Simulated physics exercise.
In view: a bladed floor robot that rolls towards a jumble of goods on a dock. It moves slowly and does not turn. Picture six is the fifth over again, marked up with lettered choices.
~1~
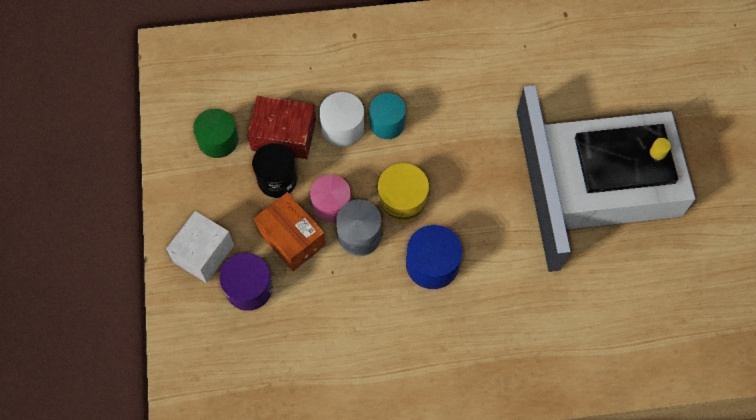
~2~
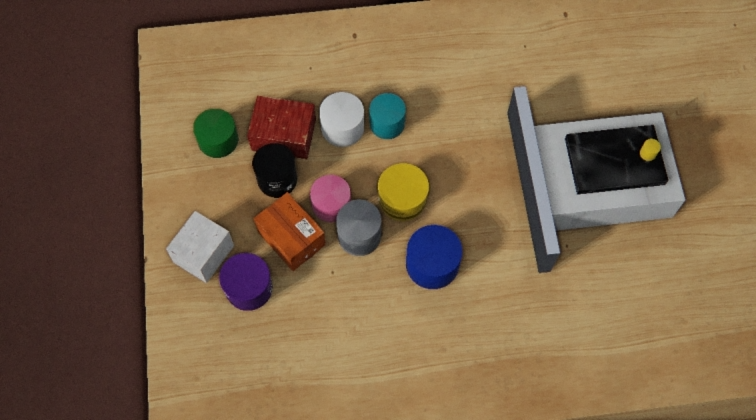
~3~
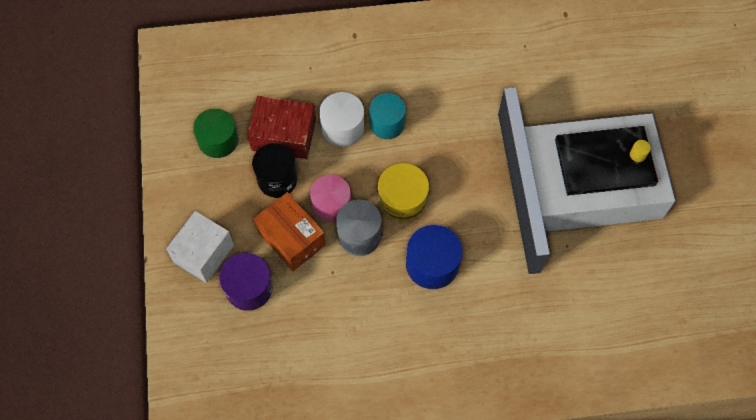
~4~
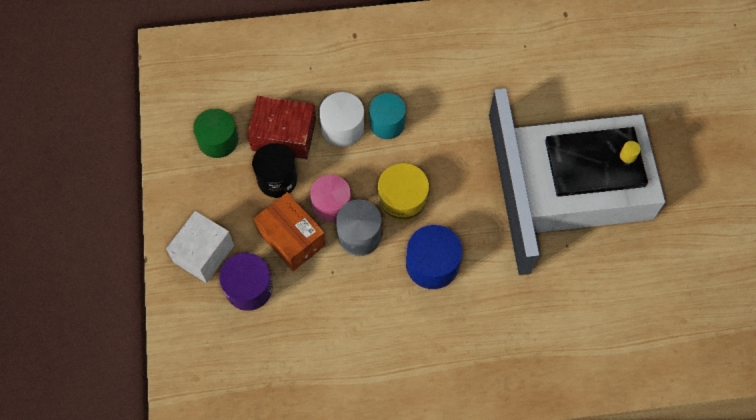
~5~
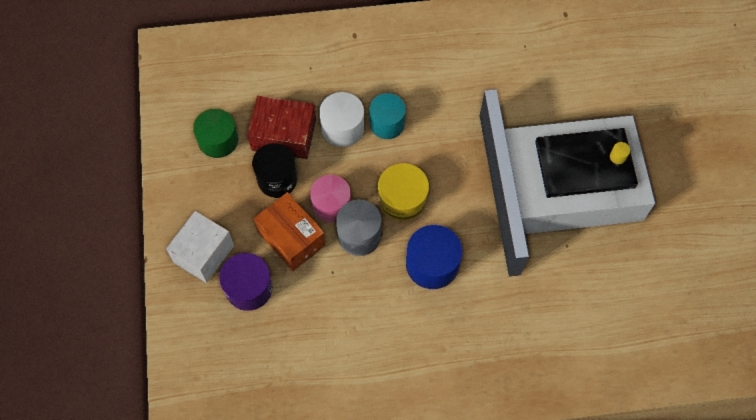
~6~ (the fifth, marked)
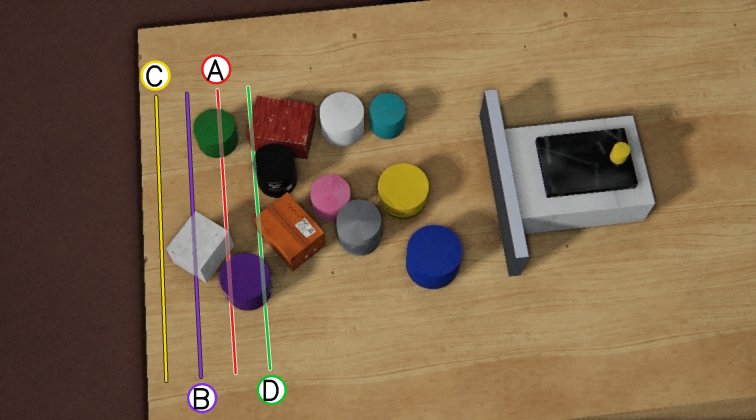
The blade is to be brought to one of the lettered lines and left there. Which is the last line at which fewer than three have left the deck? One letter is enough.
Stop at A.
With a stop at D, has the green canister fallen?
By then, no.
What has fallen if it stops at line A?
The white crate.
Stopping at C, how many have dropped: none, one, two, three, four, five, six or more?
In all, six or more.
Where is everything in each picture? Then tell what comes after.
In the first frame, blue canister (434, 257); turquoise canister (387, 116); grey canister (359, 229).
In the second frame, robot (609, 159); pink canister (331, 199).
In the third frame, robot (600, 160); orange parcel (291, 232).
In the fourth frame, robot (589, 161); black pail (275, 171).
In the fifth frame, robot (579, 163); yellow pail (403, 193); white canister (342, 120); white crate (201, 248).
On the marked copy, A at (226, 223); B at (194, 227); C at (161, 230); D at (258, 220).
With A. Early on, robot (479, 173); red crate (278, 128); white canister (330, 119).
Further on, robot (379, 184); white crate (187, 256); purple pail (212, 306).
At the end, robot (300, 193); white crate over the edge; purple pail (152, 333); one fallen.
As for the rest, B drops four; C drops eight; D is within the limit but short.
